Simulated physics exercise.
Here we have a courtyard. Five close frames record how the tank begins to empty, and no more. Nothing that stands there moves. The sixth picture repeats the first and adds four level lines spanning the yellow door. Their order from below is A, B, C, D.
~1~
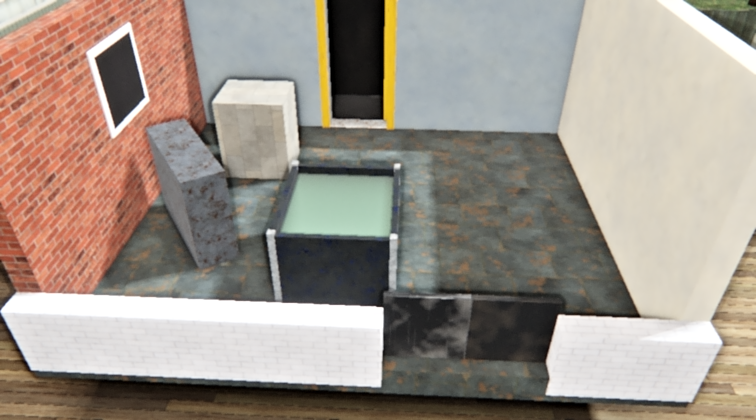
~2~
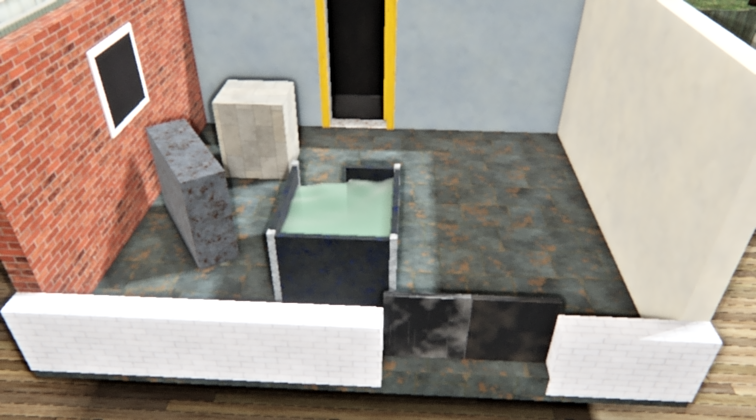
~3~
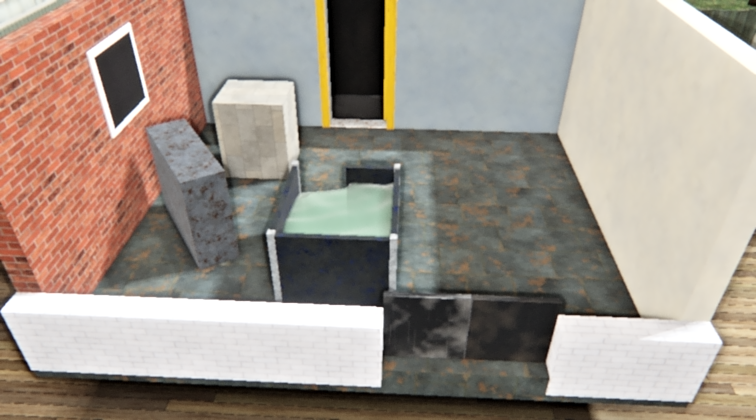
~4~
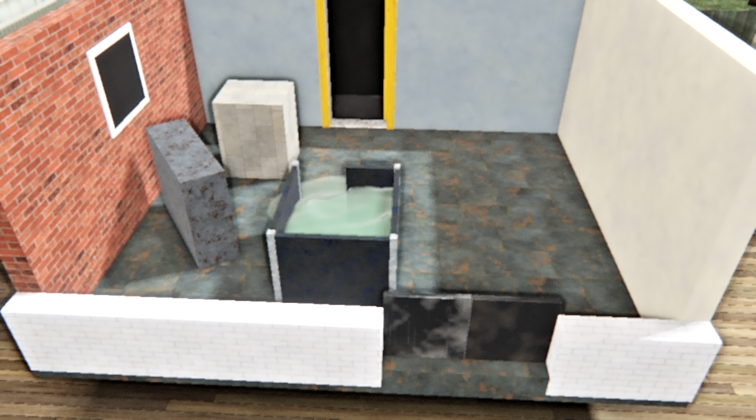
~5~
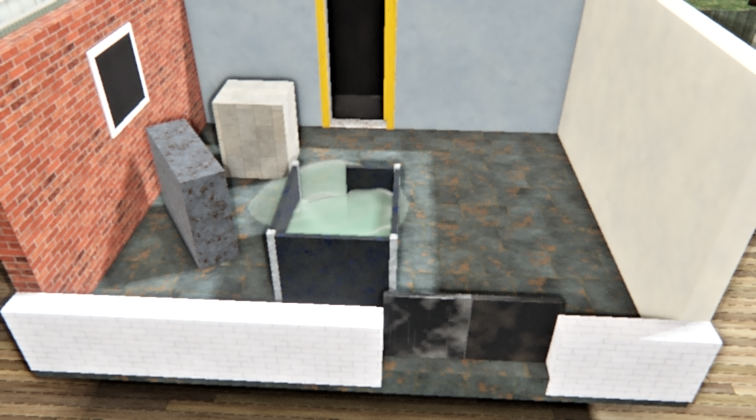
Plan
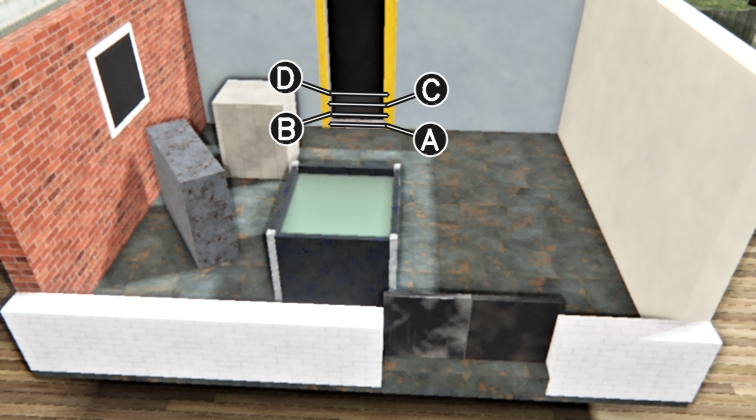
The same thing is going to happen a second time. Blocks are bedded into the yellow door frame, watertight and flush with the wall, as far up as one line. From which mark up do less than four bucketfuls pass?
B will do.
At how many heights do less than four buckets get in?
Three.
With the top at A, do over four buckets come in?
Yes.
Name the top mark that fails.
Mark A.
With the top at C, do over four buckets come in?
No.
In white, A at (358, 124); B at (358, 114); C at (358, 104); D at (358, 93); from the bottom up A, B, C, D.
With A, some 20 bucketfuls get in.
With B, a splash gets over, under a bucket.
With C, nothing gets over.
With D, nothing gets over.
